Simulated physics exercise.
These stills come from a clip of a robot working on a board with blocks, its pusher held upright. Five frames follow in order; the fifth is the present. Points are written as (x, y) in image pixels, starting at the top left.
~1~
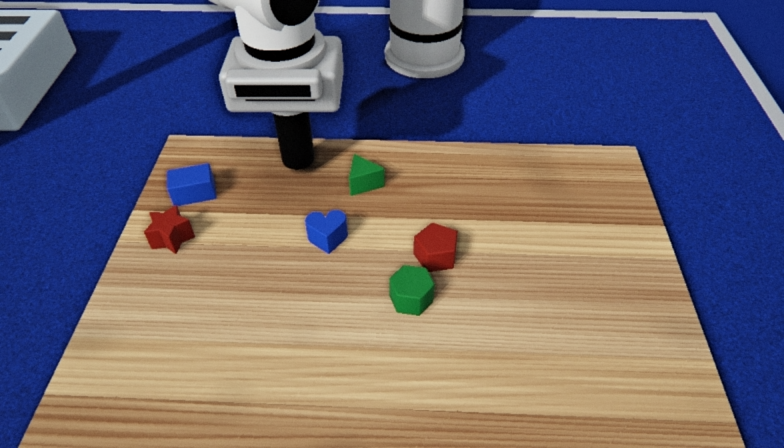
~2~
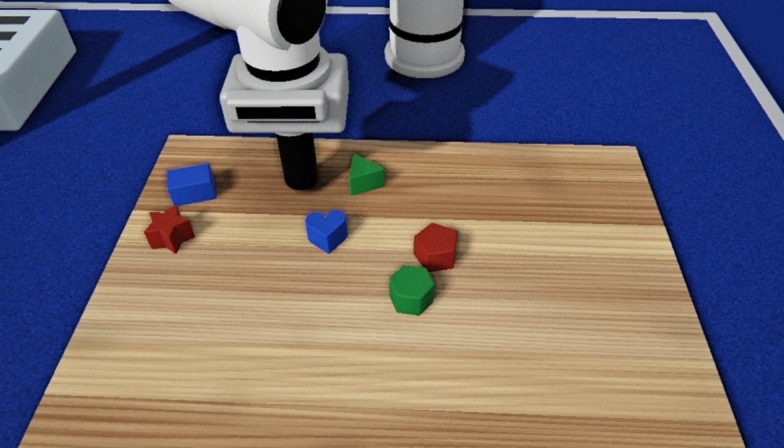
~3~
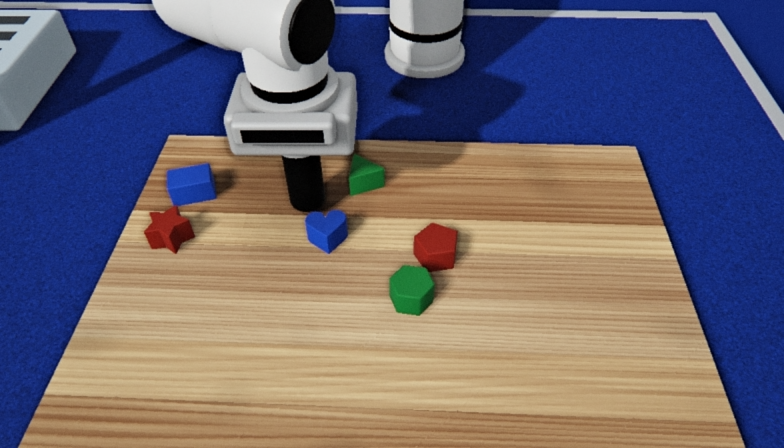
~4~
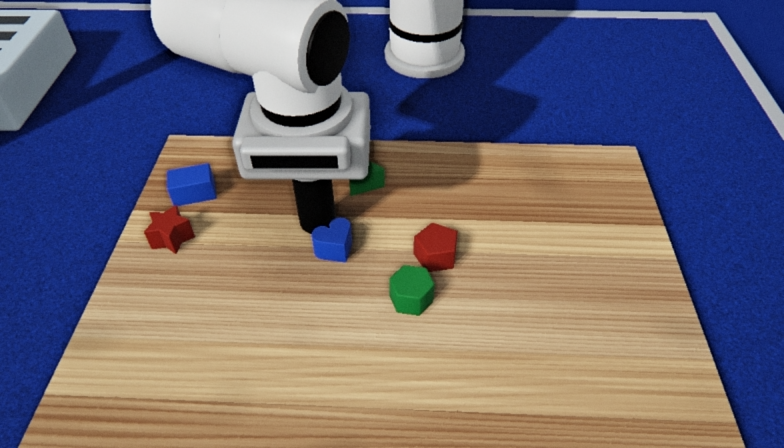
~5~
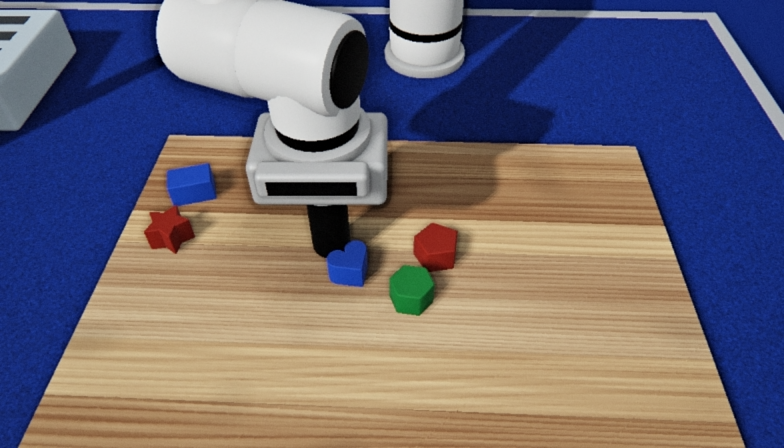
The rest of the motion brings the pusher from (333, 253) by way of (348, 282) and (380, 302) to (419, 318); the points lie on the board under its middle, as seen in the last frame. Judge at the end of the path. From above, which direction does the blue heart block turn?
My prediction: CW.
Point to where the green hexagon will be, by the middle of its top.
It comes to (455, 283).
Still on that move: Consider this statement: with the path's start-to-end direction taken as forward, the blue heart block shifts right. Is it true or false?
True.
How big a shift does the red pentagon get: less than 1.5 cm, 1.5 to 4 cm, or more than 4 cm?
The answer is under 1.5 cm.
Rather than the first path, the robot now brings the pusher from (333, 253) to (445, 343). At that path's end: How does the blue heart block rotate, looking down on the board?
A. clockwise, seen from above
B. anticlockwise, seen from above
That would be A.
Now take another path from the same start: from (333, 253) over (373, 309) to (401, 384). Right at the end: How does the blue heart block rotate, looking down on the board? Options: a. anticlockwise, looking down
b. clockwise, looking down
I choose a.
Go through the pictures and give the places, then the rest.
Pusher's lower end (299, 160); blue heart block (326, 220); green hexagon (412, 281); red pentagon (437, 238), in the first picture.
Pusher (302, 180); blocks still, in the second picture.
Pusher (308, 201); blocks still, in the third picture.
Pusher (318, 223); blue heart block (333, 231), in the fourth picture.
Pusher (332, 246); blue heart block (349, 255); green hexagon (412, 281); red pentagon (437, 238), in the fifth picture.
What follows on the original path. One third of the way, pusher (348, 274); blue heart block (368, 285).
Two thirds of the way, pusher (382, 295); blue heart block (397, 311); green hexagon (427, 283), turned 20° anticlockwise.
At the end, pusher (419, 311); blue heart block (416, 331), turned 45° clockwise; green hexagon (455, 283), turned 70° anticlockwise; red pentagon still.
